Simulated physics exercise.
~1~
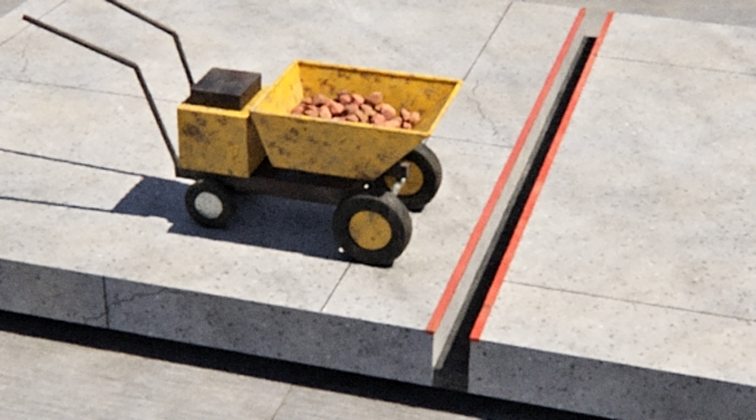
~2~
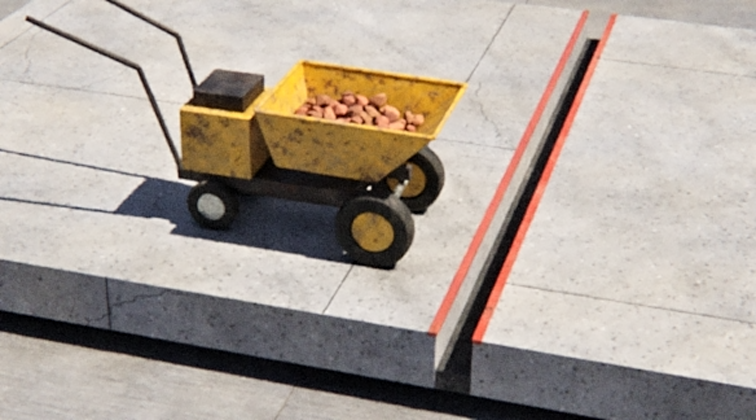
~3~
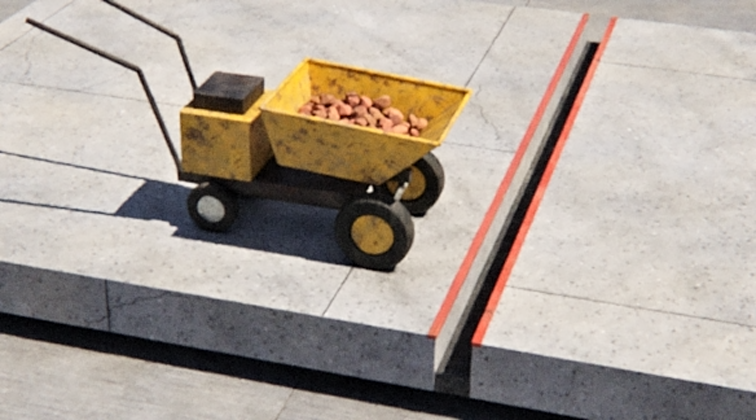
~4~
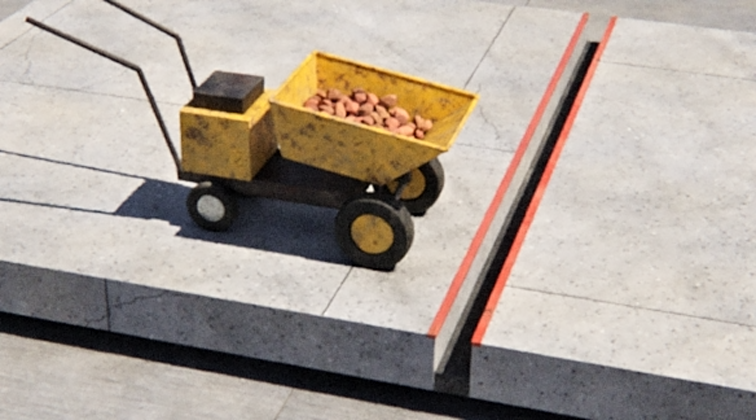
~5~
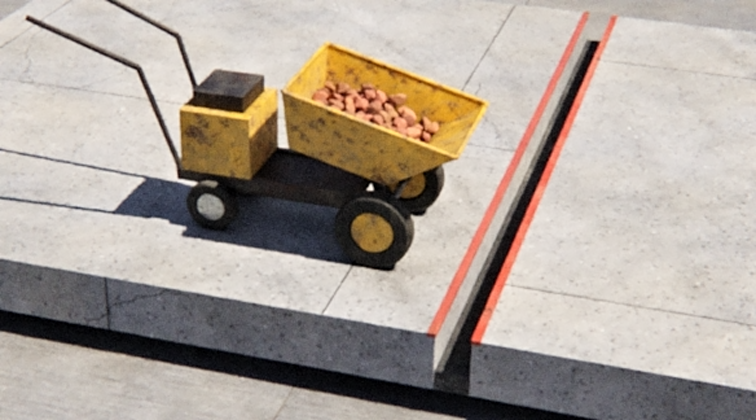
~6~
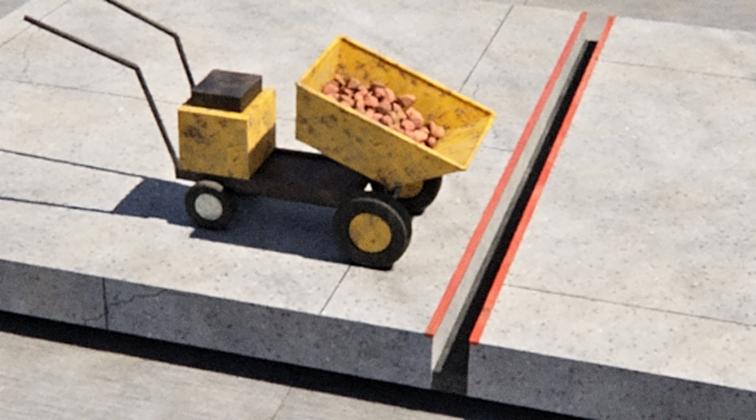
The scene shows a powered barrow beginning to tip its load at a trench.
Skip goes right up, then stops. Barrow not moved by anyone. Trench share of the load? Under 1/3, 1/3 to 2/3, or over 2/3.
Under 1/3.
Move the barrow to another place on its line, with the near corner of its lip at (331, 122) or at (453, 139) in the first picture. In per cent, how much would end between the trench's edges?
Close to 30 in a hundred, and close to 0 in a hundred.
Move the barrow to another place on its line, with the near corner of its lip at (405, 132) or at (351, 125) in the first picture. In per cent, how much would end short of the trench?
0 % then 20 %.
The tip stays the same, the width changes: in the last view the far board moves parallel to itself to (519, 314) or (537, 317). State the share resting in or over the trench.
I'd say some 80 in a hundred, followed by 100 in a hundred.
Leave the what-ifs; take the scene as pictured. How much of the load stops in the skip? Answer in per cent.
Some 45 in a hundred.
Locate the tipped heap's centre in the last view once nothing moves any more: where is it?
Roughly at (553, 258), give or take.
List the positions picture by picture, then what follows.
In the first picture, lip of the skip at (428, 135), level; top of the load at (344, 125), lumps of rubble; first edge of the trench at (445, 299); far edge at (488, 306), the trench under half as wide as the skip, and about as deep as wide.
In the second picture, lip of the skip at (433, 139), tipped barely; top of the load at (336, 125).
In the third picture, lip of the skip at (438, 145), tipped barely; top of the load at (340, 126).
In the fourth picture, lip of the skip at (446, 150), tipped a little; top of the load at (338, 116).
In the fifth picture, lip of the skip at (456, 158), tipped a little; top of the load at (335, 105).
In the sixth picture, lip of the skip at (464, 169), tipped clearly; top of the load at (346, 101); first edge of the trench at (445, 302); far edge at (488, 309).
Soon, skip tipped steeply; all in the skip.
A while on, skip tipped right over; most in the skip; a stray few in or heaped over the trench; about a quarter beyond it.
Towards the end, skip tipped right over; about half in the skip; a stray few in or heaped over the trench; about half beyond it.
Finally, skip tipped right over; about half in the skip; a stray few in or heaped over the trench; about half beyond it.
